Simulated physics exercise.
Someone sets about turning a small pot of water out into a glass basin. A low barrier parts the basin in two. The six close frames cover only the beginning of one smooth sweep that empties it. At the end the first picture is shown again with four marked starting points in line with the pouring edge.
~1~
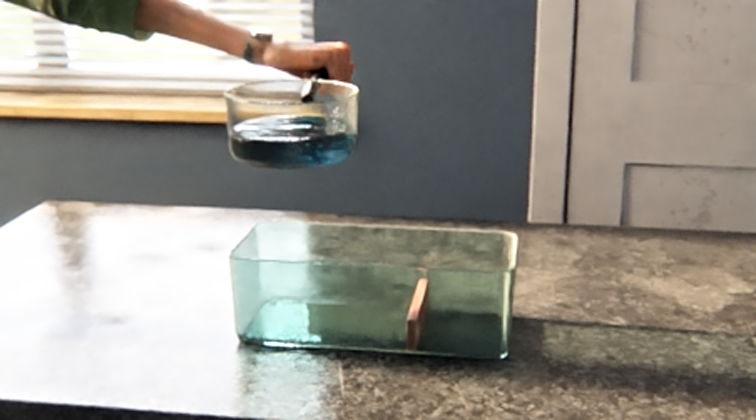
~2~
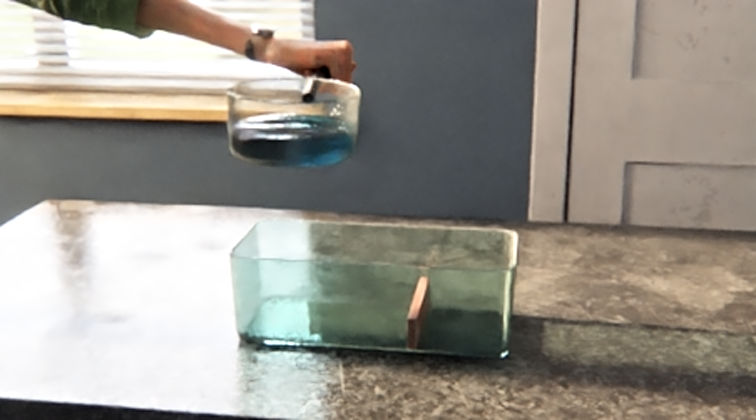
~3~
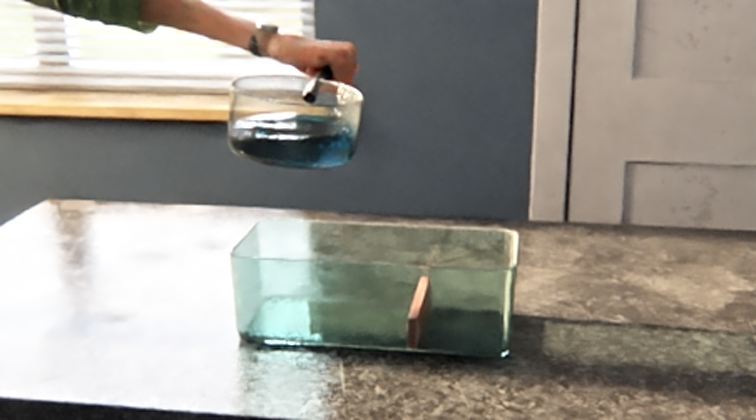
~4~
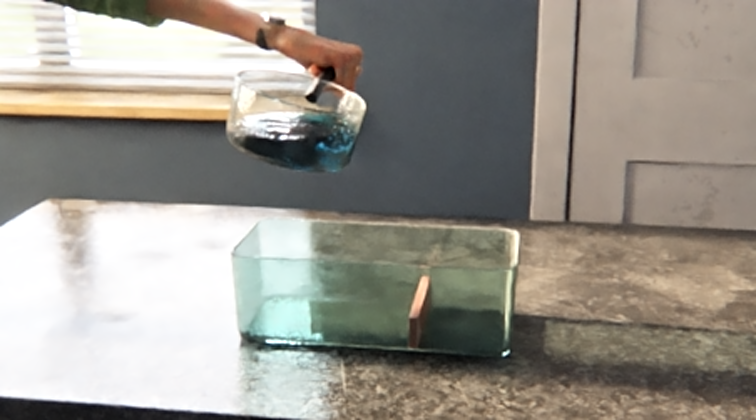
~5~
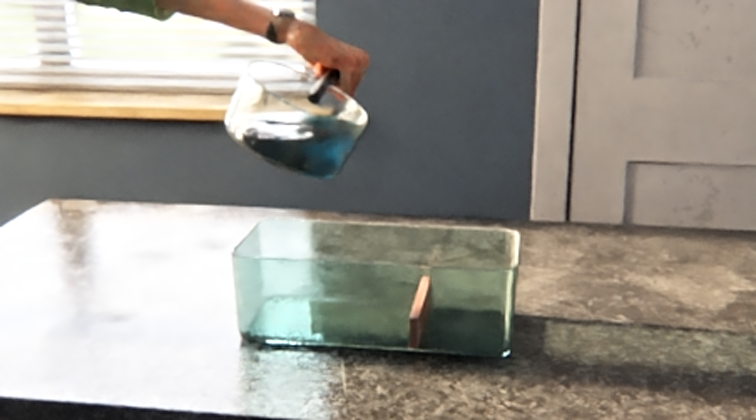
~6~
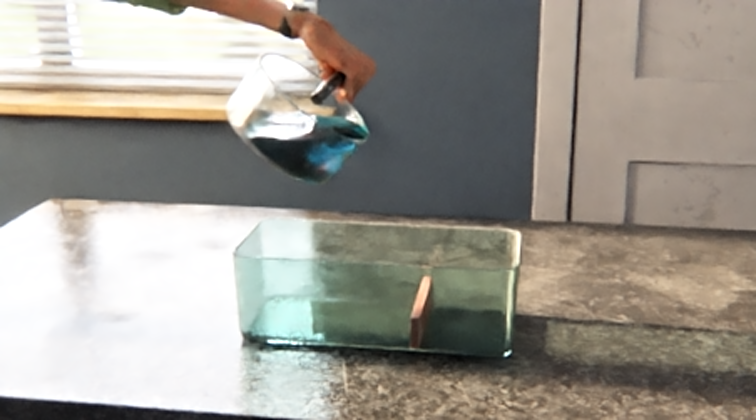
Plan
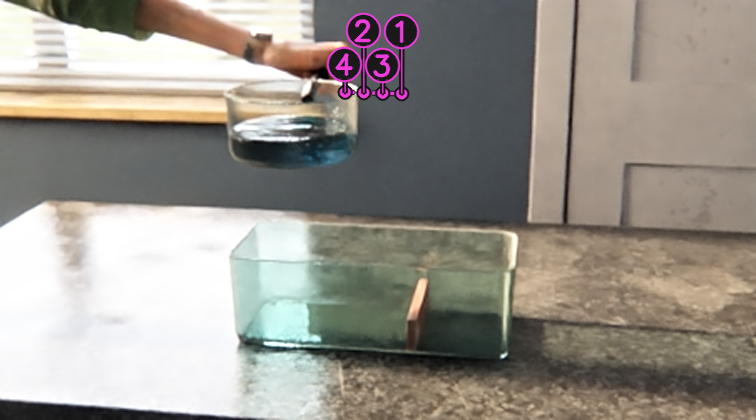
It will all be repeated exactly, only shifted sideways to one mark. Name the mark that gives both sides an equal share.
Best: 3.
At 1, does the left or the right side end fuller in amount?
More ends on the right.
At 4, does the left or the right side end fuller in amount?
The left one.
In magenta, 1 at (401, 93); 2 at (363, 92); 3 at (382, 93); 4 at (345, 92).
With 1, about 29 % ends left of the wall and 70 % right of it.
With 2, about 83 % ends left of the wall and 16 % right of it.
With 3, about 53 % ends left of the wall and 46 % right of it.
With 4, about 94 % ends left of the wall and 5 % right of it.
